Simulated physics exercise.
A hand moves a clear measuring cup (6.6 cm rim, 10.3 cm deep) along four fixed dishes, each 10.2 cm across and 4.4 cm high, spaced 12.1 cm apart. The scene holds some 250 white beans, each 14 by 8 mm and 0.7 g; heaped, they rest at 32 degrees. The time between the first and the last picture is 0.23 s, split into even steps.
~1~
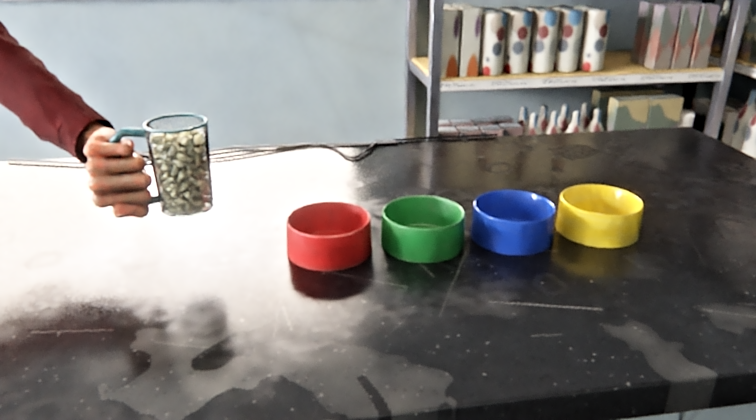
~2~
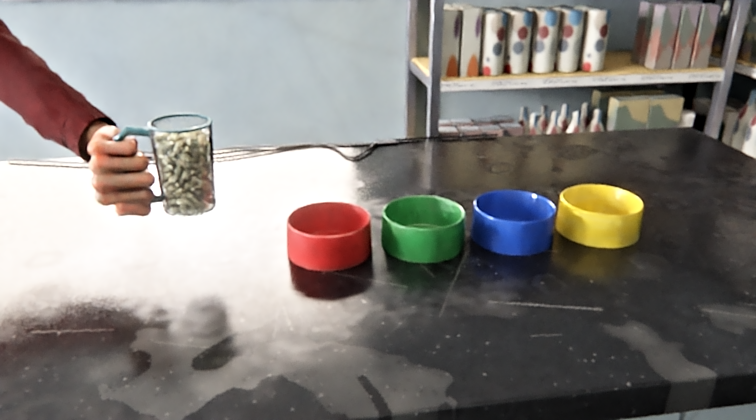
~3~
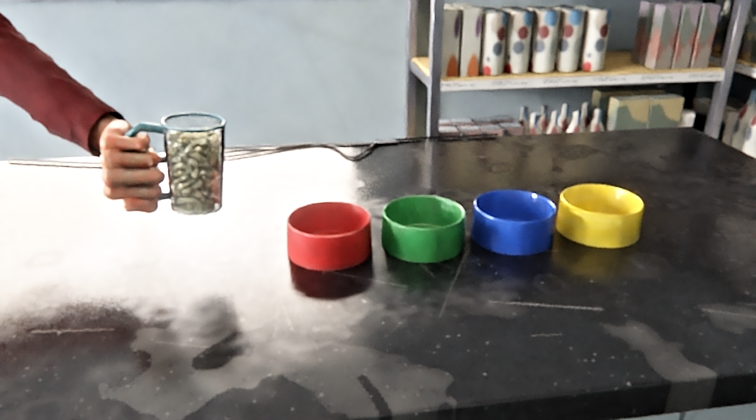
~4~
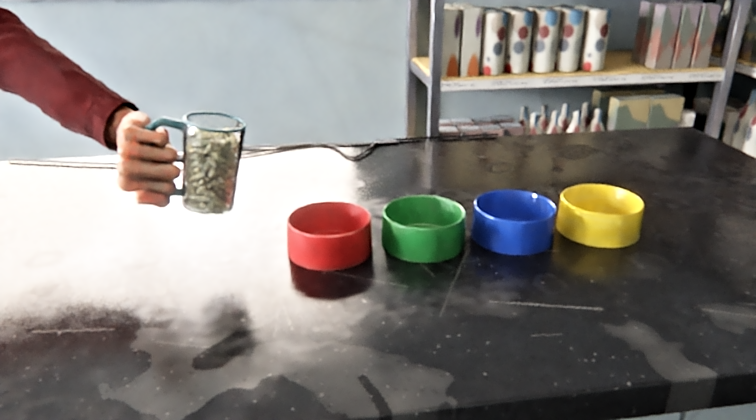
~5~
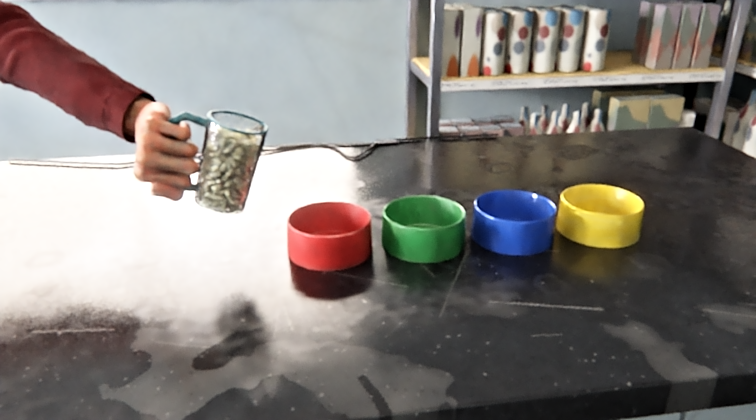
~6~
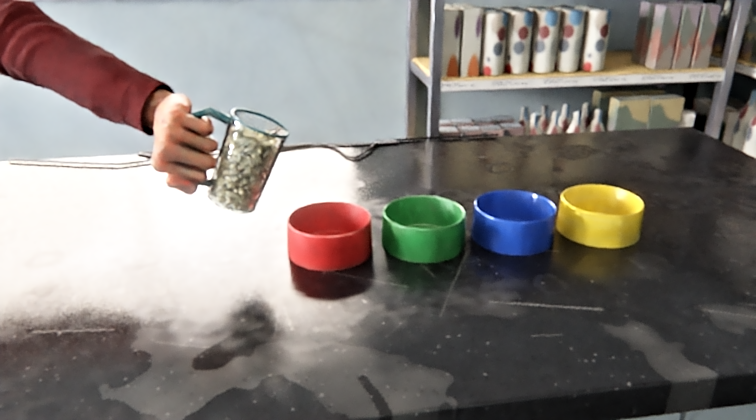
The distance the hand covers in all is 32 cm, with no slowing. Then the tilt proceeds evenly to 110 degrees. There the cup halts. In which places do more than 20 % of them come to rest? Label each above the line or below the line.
Red dish: Below the line; blue dish: Above the line; green dish: Below the line; yellow dish: Below the line; counter: Below the line.
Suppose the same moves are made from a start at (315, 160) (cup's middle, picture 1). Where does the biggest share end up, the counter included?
Top spot: Yellow.
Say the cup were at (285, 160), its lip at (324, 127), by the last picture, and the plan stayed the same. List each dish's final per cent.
It'd finish with red at 0, blue at 100, green at 0 and yellow at 0.
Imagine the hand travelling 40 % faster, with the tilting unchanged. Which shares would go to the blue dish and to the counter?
Blue 100, counter 0.
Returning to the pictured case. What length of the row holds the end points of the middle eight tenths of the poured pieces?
Close to 6 centimetres along the dishes.
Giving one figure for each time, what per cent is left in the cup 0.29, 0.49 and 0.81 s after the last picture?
About 100, 100, 25 per cent.
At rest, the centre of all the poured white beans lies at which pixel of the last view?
Approximately (509, 220) in the last picture.
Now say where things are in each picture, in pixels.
The first frame shows cup at (182, 166), tilt 0 degrees, lip at (206, 122), moved 0.0 cm; middle of the pieces at (180, 175); red dish at (328, 218); green dish at (423, 212); blue dish at (514, 206); yellow dish at (601, 200).
The second frame shows cup at (185, 166), tilt 1 degrees, lip at (211, 122), moved 0.4 cm; middle of the pieces at (184, 174).
The third frame shows cup at (195, 165), tilt 5 degrees, lip at (224, 123), moved 1.5 cm; middle of the pieces at (193, 173).
The fourth frame shows cup at (211, 164), tilt 11 degrees, lip at (245, 126), moved 3.3 cm; middle of the pieces at (208, 172).
The fifth frame shows cup at (229, 163), tilt 18 degrees, lip at (267, 129), moved 5.2 cm; middle of the pieces at (225, 171).
The sixth frame shows cup at (246, 163), tilt 24 degrees, lip at (288, 133), moved 7.1 cm; middle of the pieces at (241, 170); red dish at (329, 218); green dish at (424, 212); blue dish at (515, 206); yellow dish at (602, 200).
Then, 0.29 s after the last picture, tilt 66 degrees; cup holds 100 %.
Then, 0.49 s after the last picture, tilt 95 degrees; cup holds 100 %.
Then, 0.81 s after the last picture, tilt 110 degrees; cup holds 25 %, blue 75 %.
In the end, red 0 %, blue 100 %, green 0 %, yellow 0 %, counter 0 %.
